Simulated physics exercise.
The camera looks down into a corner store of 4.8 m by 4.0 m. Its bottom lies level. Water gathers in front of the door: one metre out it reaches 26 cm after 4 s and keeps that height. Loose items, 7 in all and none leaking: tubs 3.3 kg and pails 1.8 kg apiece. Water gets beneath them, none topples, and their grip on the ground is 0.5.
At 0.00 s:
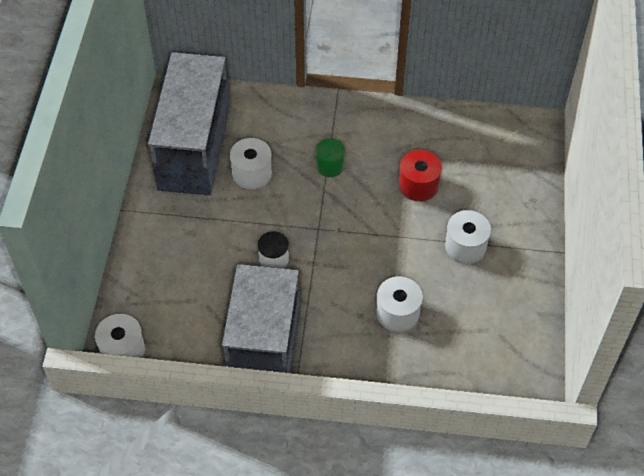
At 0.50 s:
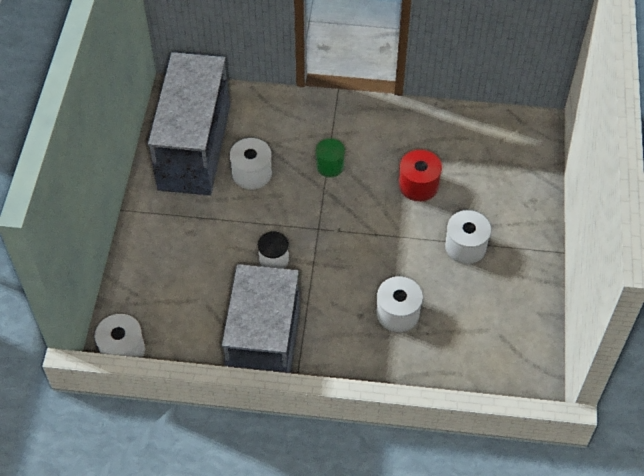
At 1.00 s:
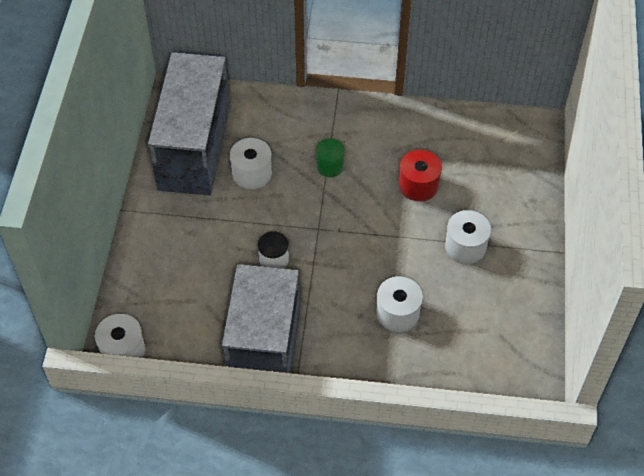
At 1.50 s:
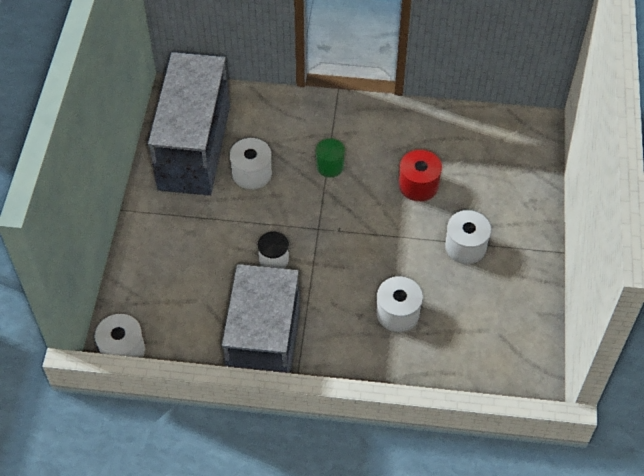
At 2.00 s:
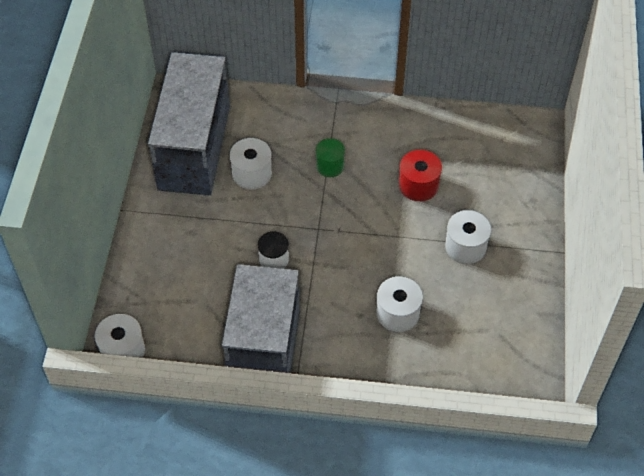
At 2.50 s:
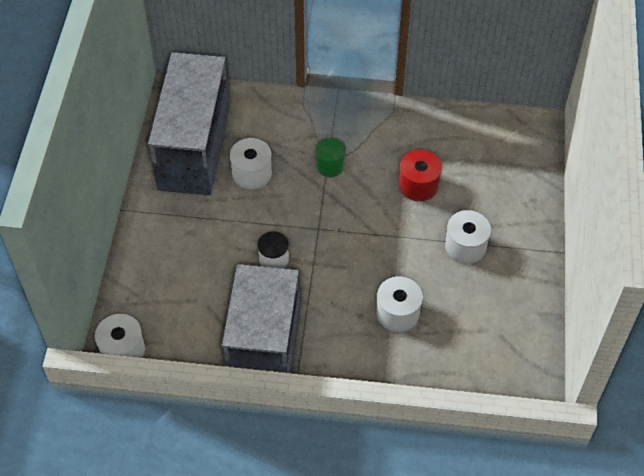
Water gathered outside the doorway of a small walled room, then crept over the sill and spread a little way across the floor toward the green pail, while the tubs and pails stayed still.
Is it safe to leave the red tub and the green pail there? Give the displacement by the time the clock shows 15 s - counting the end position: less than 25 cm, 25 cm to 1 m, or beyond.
Red tub moves a short way, green pail gets carried off.
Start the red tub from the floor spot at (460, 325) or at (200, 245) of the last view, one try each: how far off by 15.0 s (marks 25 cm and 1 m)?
In that order: It ends far away; it moves a short way.
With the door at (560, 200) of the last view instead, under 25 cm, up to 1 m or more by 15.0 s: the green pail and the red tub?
In that case the green pail travels far, the red tub gets carried off.
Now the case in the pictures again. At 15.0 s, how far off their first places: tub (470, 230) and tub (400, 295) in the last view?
In that order: 150 cm, 250 cm.
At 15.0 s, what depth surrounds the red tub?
About 12 cm.
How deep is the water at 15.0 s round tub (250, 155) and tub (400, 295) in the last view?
Roughly 14 and 11 cm.
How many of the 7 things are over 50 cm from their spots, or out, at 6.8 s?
I count 6.
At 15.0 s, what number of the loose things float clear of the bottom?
7 of them.
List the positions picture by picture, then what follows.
The first frame shows the red tub at (421, 166) rests on the ground; the green pail at (330, 150) rests on the ground; 0.0 m2 under water; 0 of 7 have shifted.
The second frame shows the red tub at (421, 166) rests on the ground; the green pail at (330, 150) rests on the ground; 0.0 m2 under water; 0 of 7 have shifted.
The third frame shows the red tub at (421, 166), on the bottom; the green pail at (330, 150) rests on the ground; 0.0 m2 under water; 0 of 7 have shifted.
The fourth frame shows the red tub at (421, 166), on the bottom; the green pail at (330, 150) rests on the ground; water covers 0.0 m2; 0 of 7 have shifted.
The fifth frame shows the red tub at (421, 166), on the bottom; the green pail at (330, 150), on the bottom; water covers 0.1 m2; 0 of 7 have shifted.
The sixth frame shows the red tub at (421, 166) rests on the ground; the green pail at (330, 150), on the bottom; water covers 0.7 m2; 0 of 7 have shifted.
After 3.5 s the red tub is near (422, 167), 0.0 m from its start, aground; the green pail is near (318, 192), 0.6 m from its start, aground; 0 afloat.
After 6.8 s the red tub is near (548, 255), 1.7 m from its start, afloat; the green pail is near (353, 368), 2.7 m from its start, afloat; 7 afloat.
After 11.0 s the red tub is near (507, 205), 1.0 m from its start, afloat; the green pail is near (347, 362), 2.7 m from its start, afloat; 7 afloat.
After 15.0 s the red tub is near (391, 129), 0.5 m from its start, afloat; the green pail is near (312, 358), 2.7 m from its start, afloat; 7 afloat.
